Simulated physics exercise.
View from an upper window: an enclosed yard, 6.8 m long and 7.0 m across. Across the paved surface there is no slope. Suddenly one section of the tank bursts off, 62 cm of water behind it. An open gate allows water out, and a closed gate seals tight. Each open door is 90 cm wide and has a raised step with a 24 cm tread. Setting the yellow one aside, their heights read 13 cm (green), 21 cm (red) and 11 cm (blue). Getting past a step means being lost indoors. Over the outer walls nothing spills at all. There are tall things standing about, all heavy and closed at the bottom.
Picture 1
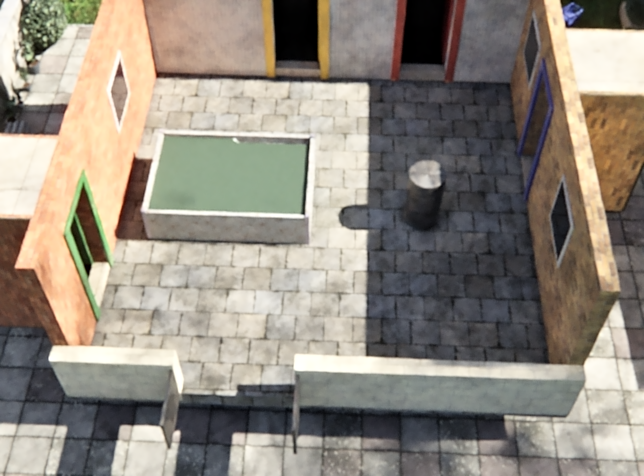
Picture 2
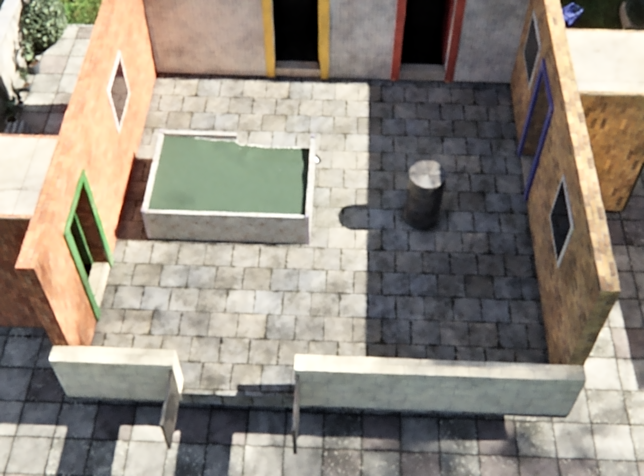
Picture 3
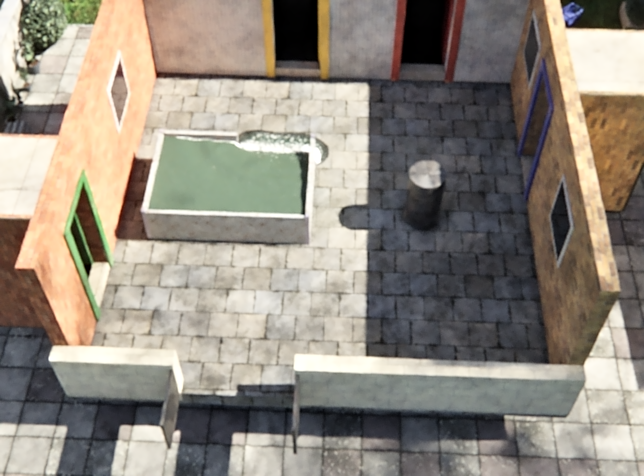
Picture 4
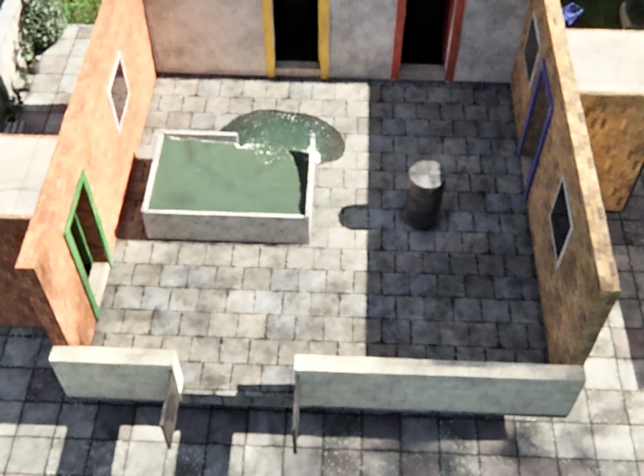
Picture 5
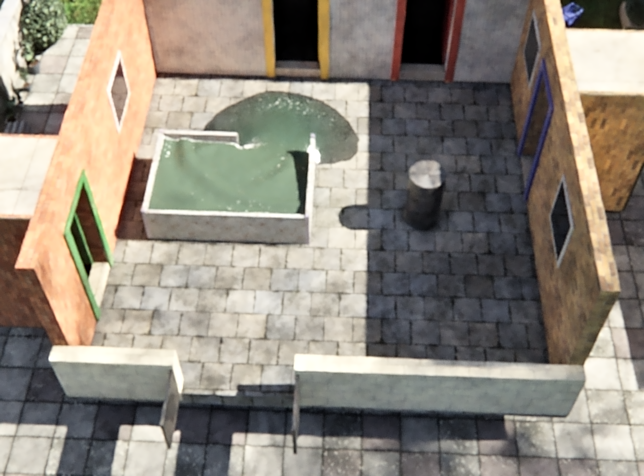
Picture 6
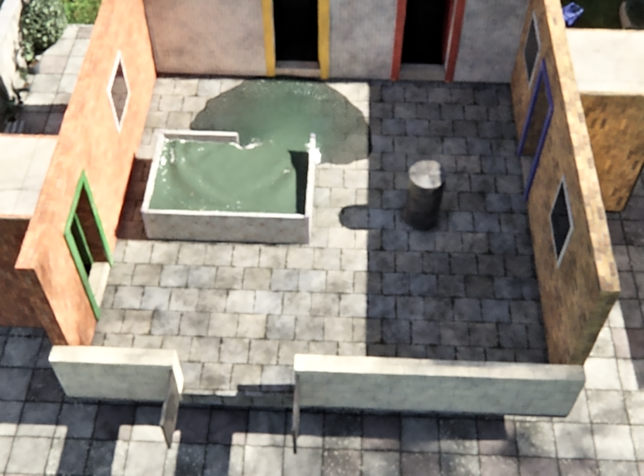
A tank of green water breaks open at the back and water spreads across the paving.
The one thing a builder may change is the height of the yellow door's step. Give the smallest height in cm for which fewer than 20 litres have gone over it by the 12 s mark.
About 30 cm.
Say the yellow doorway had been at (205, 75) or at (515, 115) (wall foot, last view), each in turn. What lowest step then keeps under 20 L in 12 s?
About 12.5 and 20 cm.
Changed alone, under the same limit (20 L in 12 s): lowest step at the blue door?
Door blue, min height approx. 6.0 cm.
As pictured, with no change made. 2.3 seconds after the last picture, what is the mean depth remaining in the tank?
About 27 centimetres on average.
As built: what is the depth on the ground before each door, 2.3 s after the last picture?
Lab note, cm: Green 0; red 13; yellow 26; blue 0.
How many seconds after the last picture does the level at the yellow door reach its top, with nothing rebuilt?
It peaks at about 1.0 s.
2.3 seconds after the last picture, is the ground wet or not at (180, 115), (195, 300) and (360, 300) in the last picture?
First wet through, second bone-dry, third bone-dry.
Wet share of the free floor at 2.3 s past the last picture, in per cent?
About 30 per cent.
Then, 0.7 s after the last picture water covers 20 % of the floor, deepest (36 cm) near (295, 161); 33 cm at the yellow door, 39 litres in over its 19 cm step.
Then, 2.3 s after the last picture water covers 30 % of the floor, deepest (30 cm) near (503, 87); 26 cm at the yellow door, 141 litres in over its 19 cm step.
Then, 11.3 s after the last picture water covers 95 % of the floor, deepest (10 cm) near (519, 391); 8 cm at the yellow door, 162 litres in over its 19 cm step.
At the yellow door as built, the water peaked near 34 cm, 1.1 s after the last picture.
Run again over the same 12 s with other heights there, 63 litres in over 25 cm, 5 litres over 33.5 cm. The limit of 20 litres is kept from about 30 cm up.
